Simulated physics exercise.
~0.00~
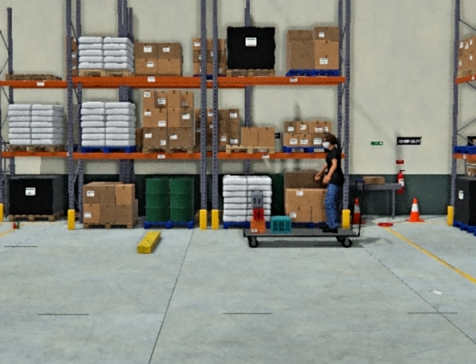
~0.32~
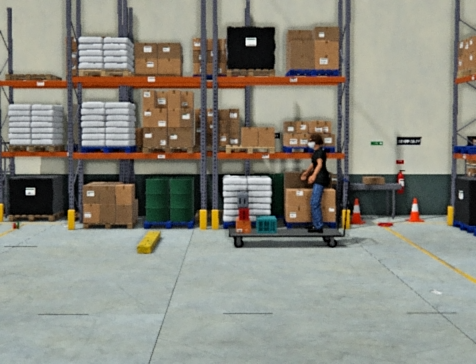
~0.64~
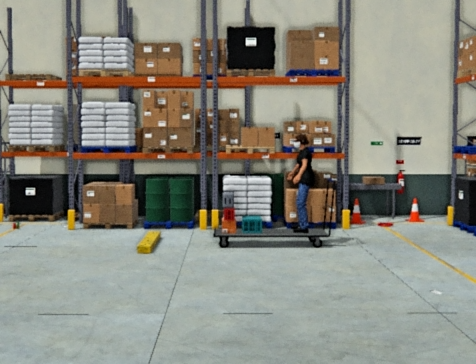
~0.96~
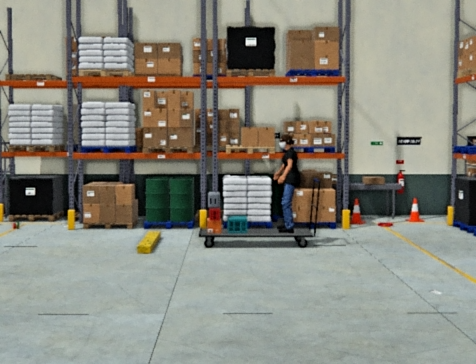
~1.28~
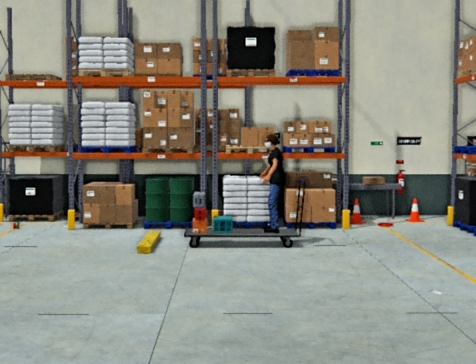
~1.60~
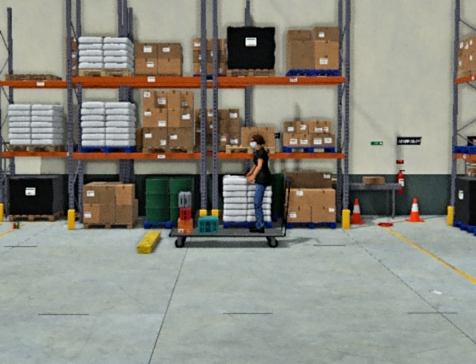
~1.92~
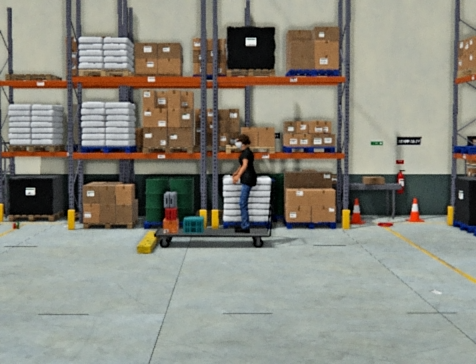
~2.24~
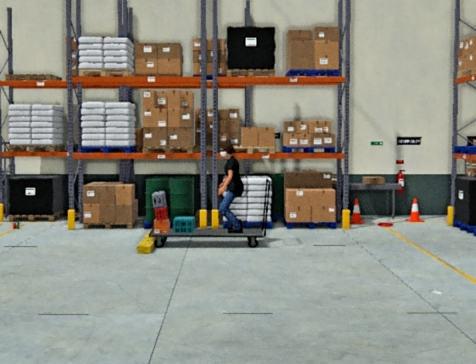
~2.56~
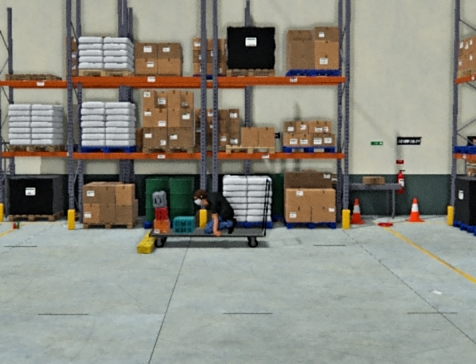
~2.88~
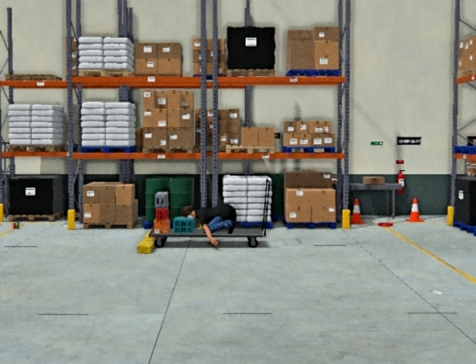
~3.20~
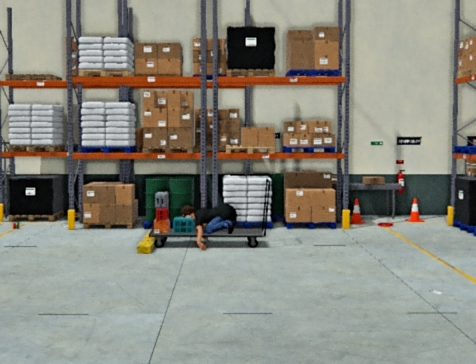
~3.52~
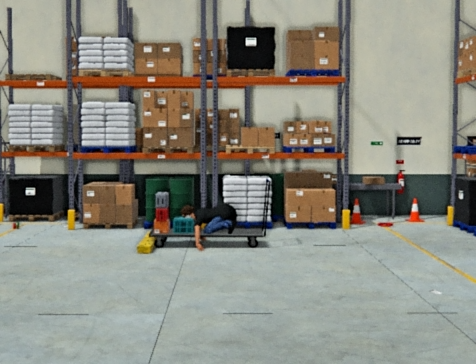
The video shows a person standing on a flat trolley carrying crates and other items, rolling left past warehouse shelves until it stops at a yellow kerb. The person pitches forward and down onto the deck, ending slumped there motionless, while the load stays in place aboard.
